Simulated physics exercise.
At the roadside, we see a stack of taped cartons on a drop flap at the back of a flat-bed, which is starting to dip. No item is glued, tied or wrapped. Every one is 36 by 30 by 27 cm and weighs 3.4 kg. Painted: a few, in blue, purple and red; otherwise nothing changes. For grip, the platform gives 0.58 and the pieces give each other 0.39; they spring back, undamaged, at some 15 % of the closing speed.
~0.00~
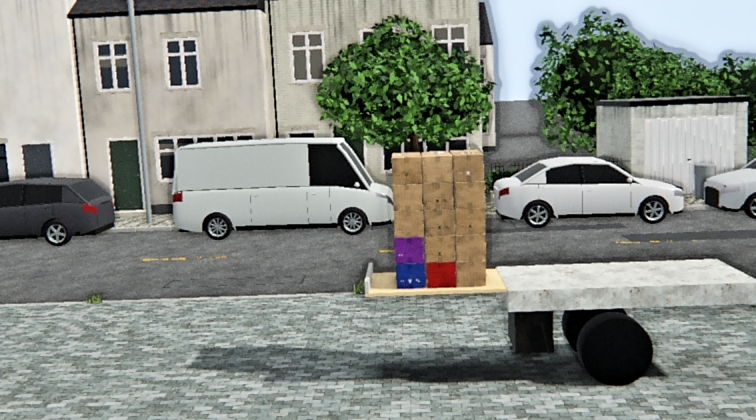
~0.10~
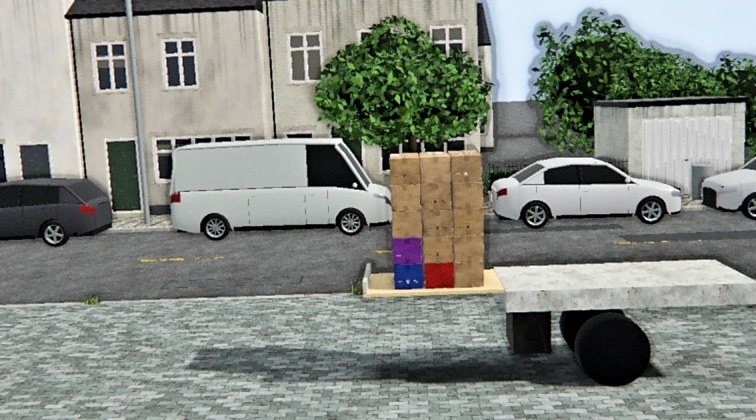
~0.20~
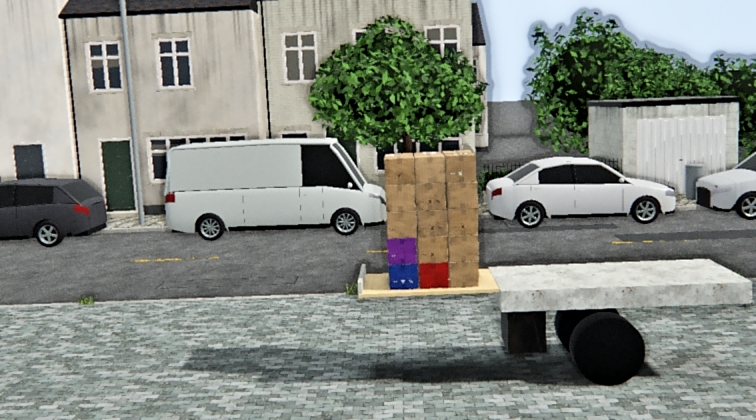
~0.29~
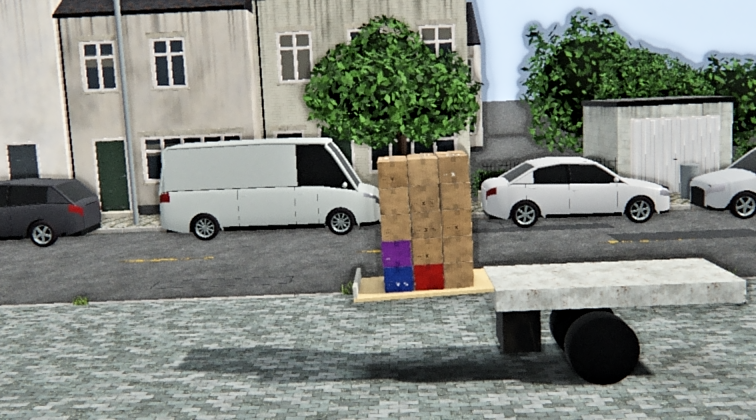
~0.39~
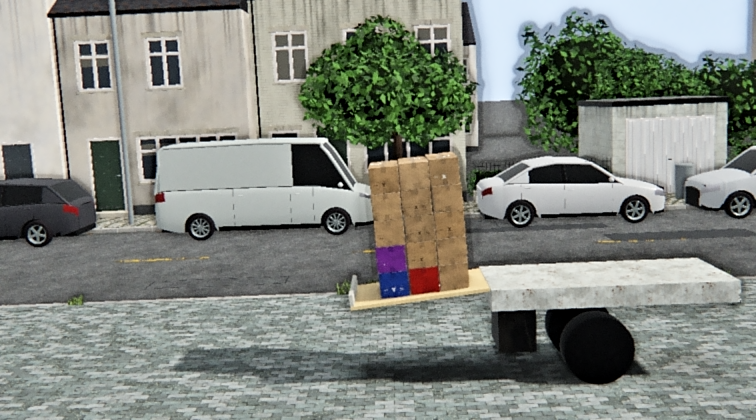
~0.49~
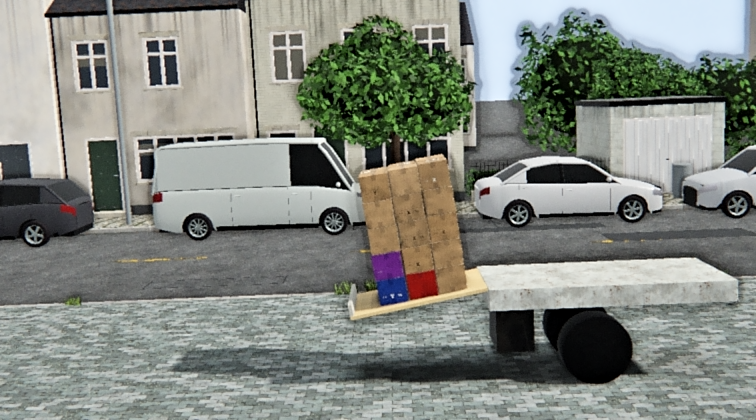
A stack of cartons with purple, blue and red ones at its base leaning left as the flat-bed's drop flap dips.
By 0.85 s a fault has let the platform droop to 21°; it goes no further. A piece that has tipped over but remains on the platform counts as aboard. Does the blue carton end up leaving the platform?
No.
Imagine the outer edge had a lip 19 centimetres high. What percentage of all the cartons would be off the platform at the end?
I'd say 70 % in that case.
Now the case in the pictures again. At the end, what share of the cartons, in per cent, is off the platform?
Near enough 60 per cent of them, I reckon.
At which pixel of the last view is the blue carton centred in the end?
Near (371, 309).
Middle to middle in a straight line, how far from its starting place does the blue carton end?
About 45 cm.
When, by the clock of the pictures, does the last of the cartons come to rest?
Around 3.0 s.
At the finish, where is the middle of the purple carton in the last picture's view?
Look near (332, 371) in the final frame.
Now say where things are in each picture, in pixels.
In the first picture (we follow the side turned to the camera; the camera pans a little; leans and shifts are taken against what carries them), platform's outer corner (367, 295) slope 0°; blue carton (411, 276); red carton (441, 275); purple carton (409, 251); no piece has moved.
In the second picture, platform's outer corner (365, 296) slope 0°; blue carton (409, 277).
In the third picture, platform's outer corner (360, 296) slope 0°; blue carton (404, 277).
In the fourth picture, platform's outer corner (356, 301) slope 2°; blue carton (399, 280); 7 stirred so far.
In the fifth picture, platform's outer corner (353, 309) slope 6°; blue carton (394, 285); 18 stirred so far.
In the sixth picture, platform's outer corner (352, 318) slope 10°; blue carton (393, 292); purple carton (388, 266); red carton (422, 285); steepest lean 3°, the carton at (374, 170); 19 stirred so far.
Around 0.62 s, slope 16°; none of the 30 cartons off the platform; blue carton unmoved.
Around 0.88 s, slope 21°; none of the 30 cartons off the platform, 30 disturbed; blue carton tipped 18°; purple carton tipped 19°.
Around 1.24 s, slope 21°; 14 of the 30 cartons off the platform; blue carton on its side; purple carton on its side.
Around 1.82 s, slope 21°; 18 of the 30 cartons off the platform; blue carton on its side; red carton on its side.
Finally (3.3 s), slope 21°; 18 of the 30 cartons off the platform; blue carton on its side; red carton on its side; purple carton on its side. Seen by the last camera, middles, blue carton near (371, 309), red carton near (398, 300).
